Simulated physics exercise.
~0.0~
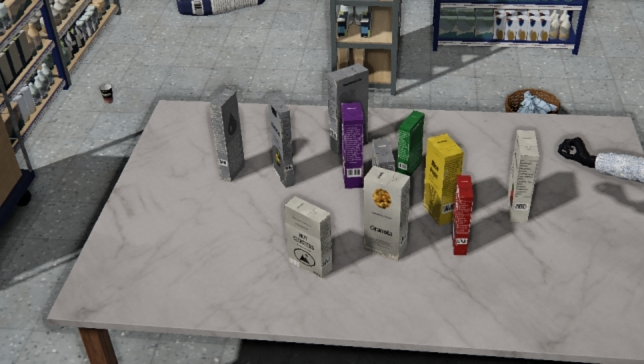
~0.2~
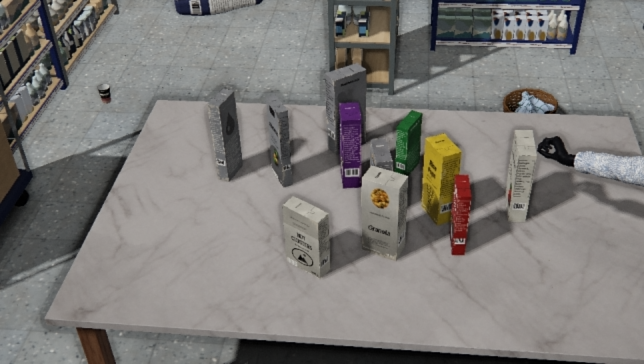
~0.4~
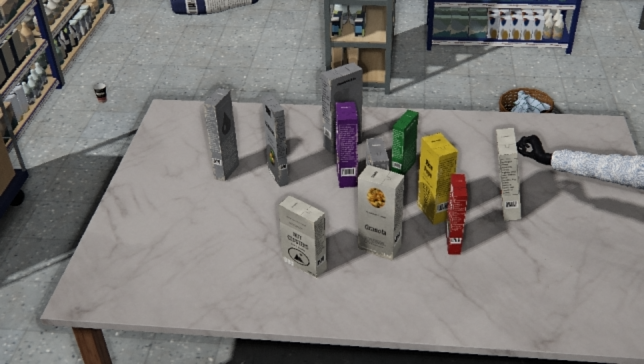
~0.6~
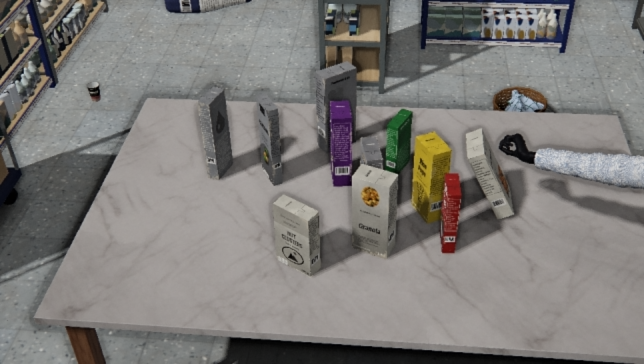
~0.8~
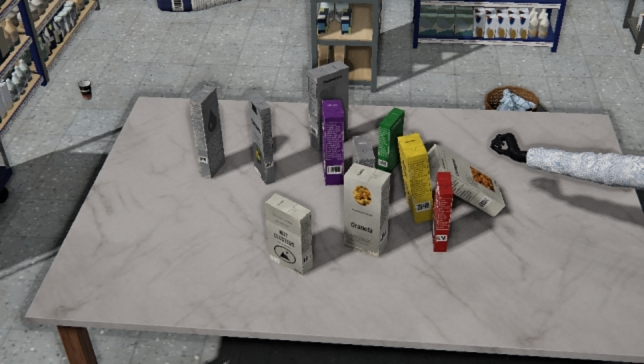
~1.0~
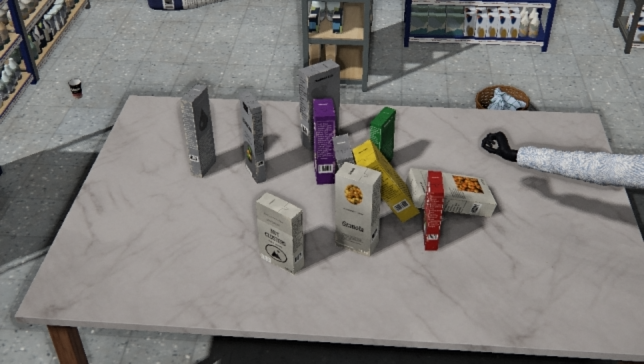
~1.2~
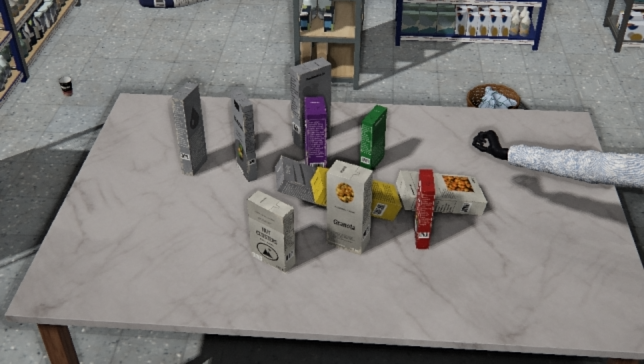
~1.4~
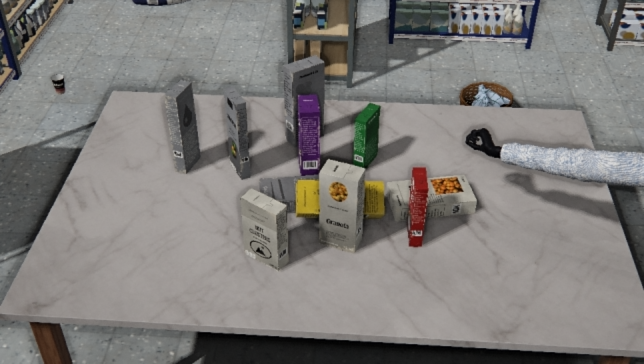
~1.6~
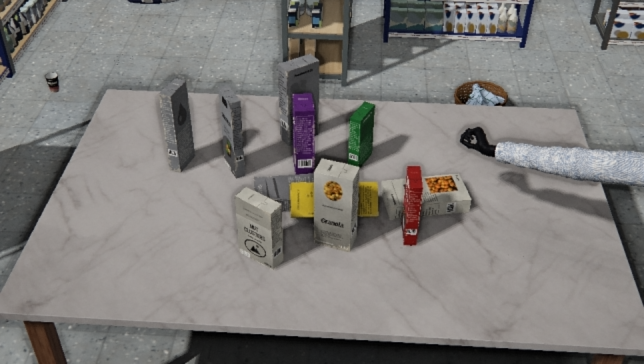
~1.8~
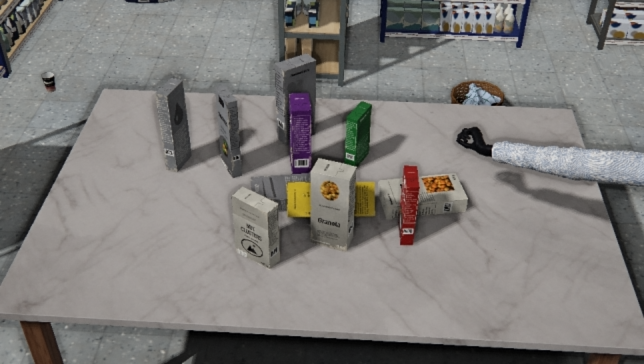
A pushed white box topples left, knocking down yellow and gray boxes while others stand.
